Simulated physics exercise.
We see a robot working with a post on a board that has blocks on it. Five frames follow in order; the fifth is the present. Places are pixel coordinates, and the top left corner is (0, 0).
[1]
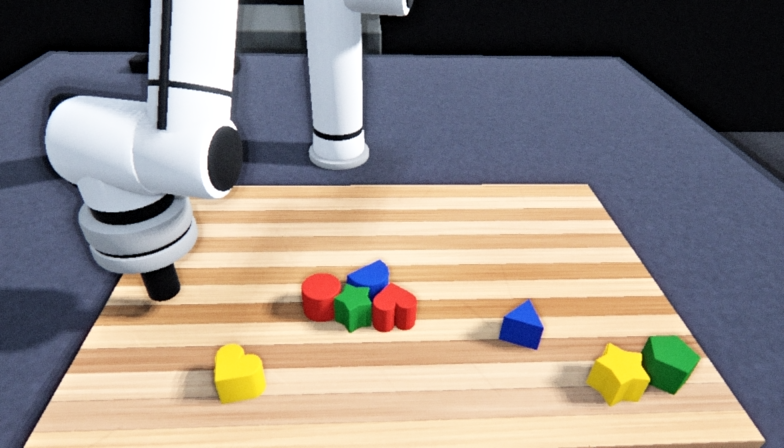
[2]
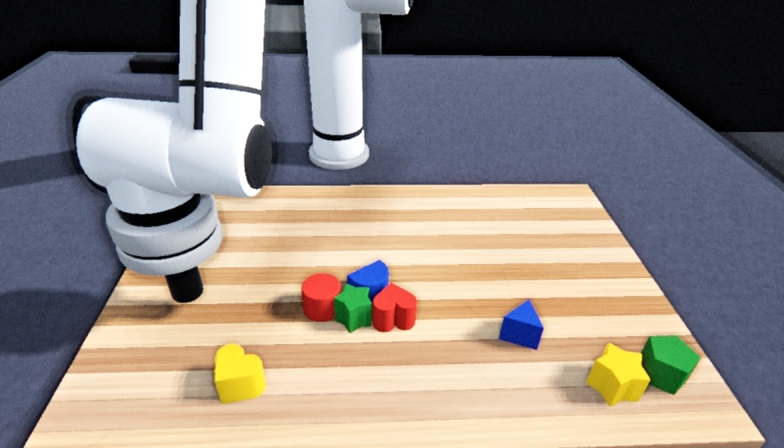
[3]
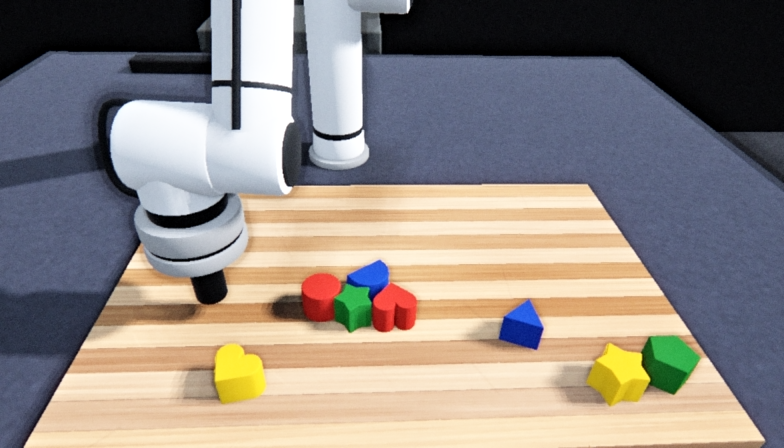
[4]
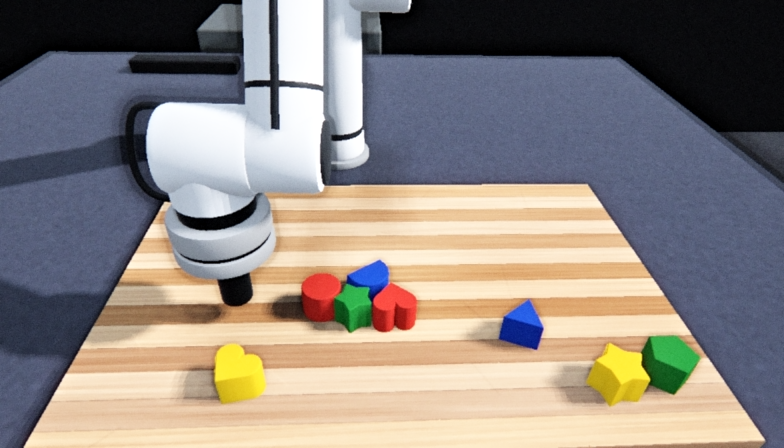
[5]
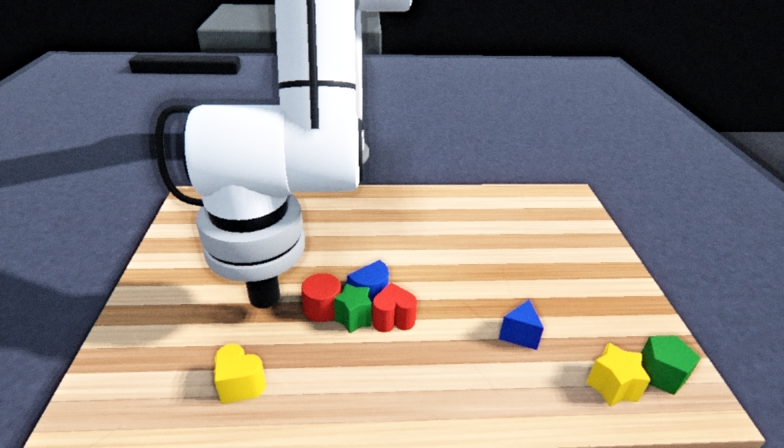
On a striped wooden board scattered with colored blocks, a white robot arm moves its black post steadily rightward from the left edge, drawing close to a cluster beside the red circle, while all the blocks stay still.
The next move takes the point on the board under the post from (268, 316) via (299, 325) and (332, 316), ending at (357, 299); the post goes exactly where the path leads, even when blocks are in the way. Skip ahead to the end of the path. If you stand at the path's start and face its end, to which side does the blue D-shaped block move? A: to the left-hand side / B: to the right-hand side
The one that fits is A, to the left-hand side.
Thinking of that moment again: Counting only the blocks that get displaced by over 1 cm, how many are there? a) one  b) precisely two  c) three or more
c - three or more.
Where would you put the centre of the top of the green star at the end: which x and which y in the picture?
The answer is (381, 288).
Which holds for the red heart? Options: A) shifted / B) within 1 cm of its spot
The answer is A.
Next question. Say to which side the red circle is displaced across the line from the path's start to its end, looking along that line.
To the path's left.
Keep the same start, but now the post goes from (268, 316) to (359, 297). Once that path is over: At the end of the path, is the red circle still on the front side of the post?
Going by the path, yes.
What follows on the original path. One third of the way, post (297, 307); red circle (325, 284).
Two thirds of the way, post (332, 298); red circle (344, 270); green star (365, 295), turned 30° clockwise; blue D-shaped block (381, 265), turned 50° clockwise; red heart (399, 298).
At the end, post (357, 282); red circle (353, 255); green star (381, 288), turned 75° clockwise; blue D-shaped block (388, 259), turned 90° clockwise; red heart (411, 302).
